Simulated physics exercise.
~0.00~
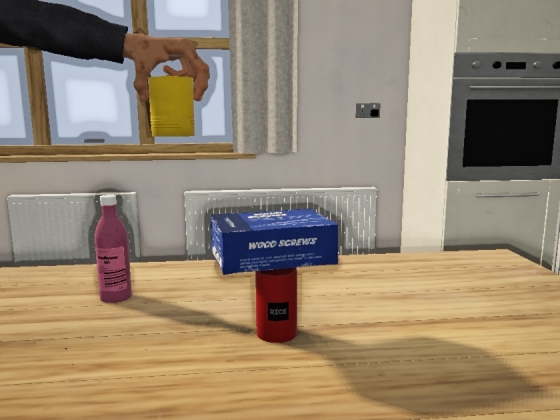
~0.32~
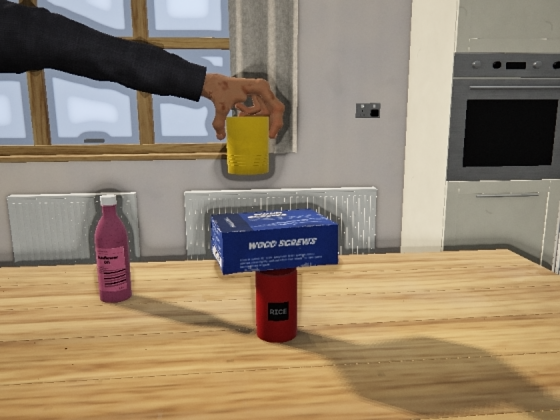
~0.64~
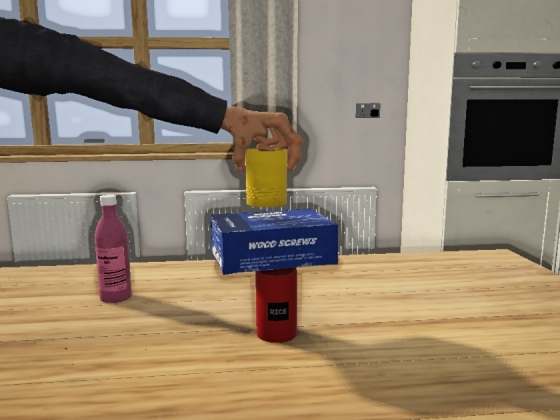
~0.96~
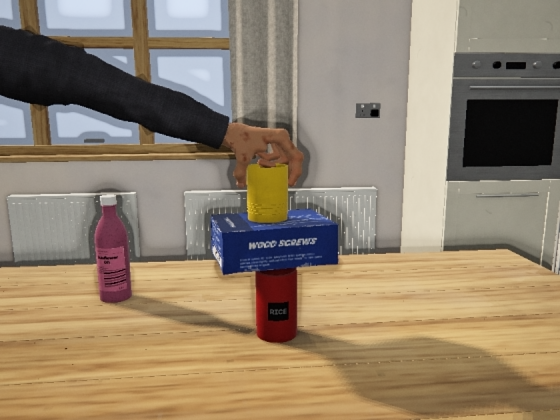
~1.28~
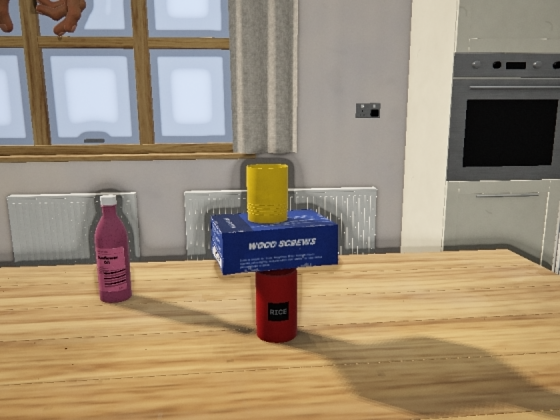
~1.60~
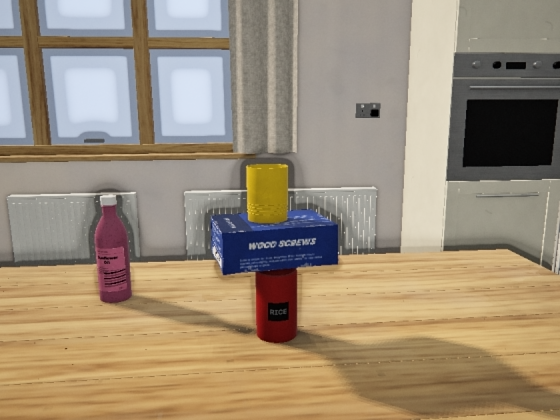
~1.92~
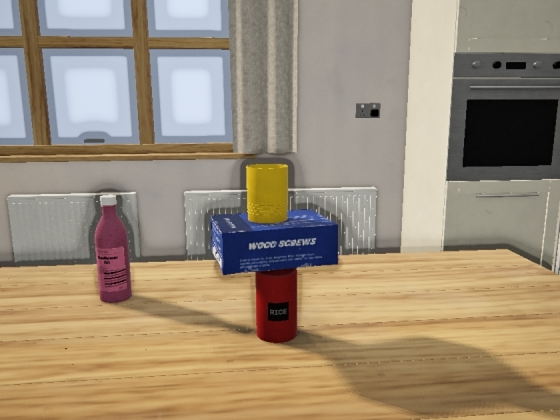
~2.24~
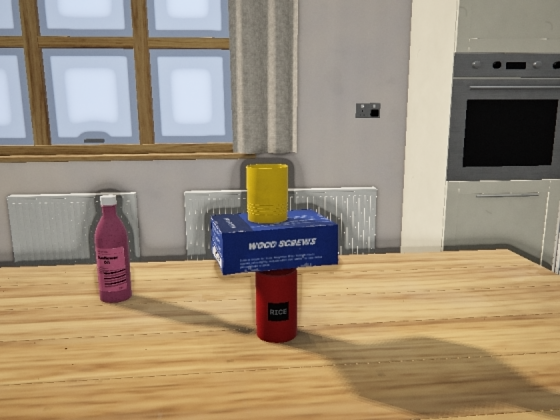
A hand lowers a yellow cup onto a blue box balanced on a red jar, lets go, and the stack stays upright.
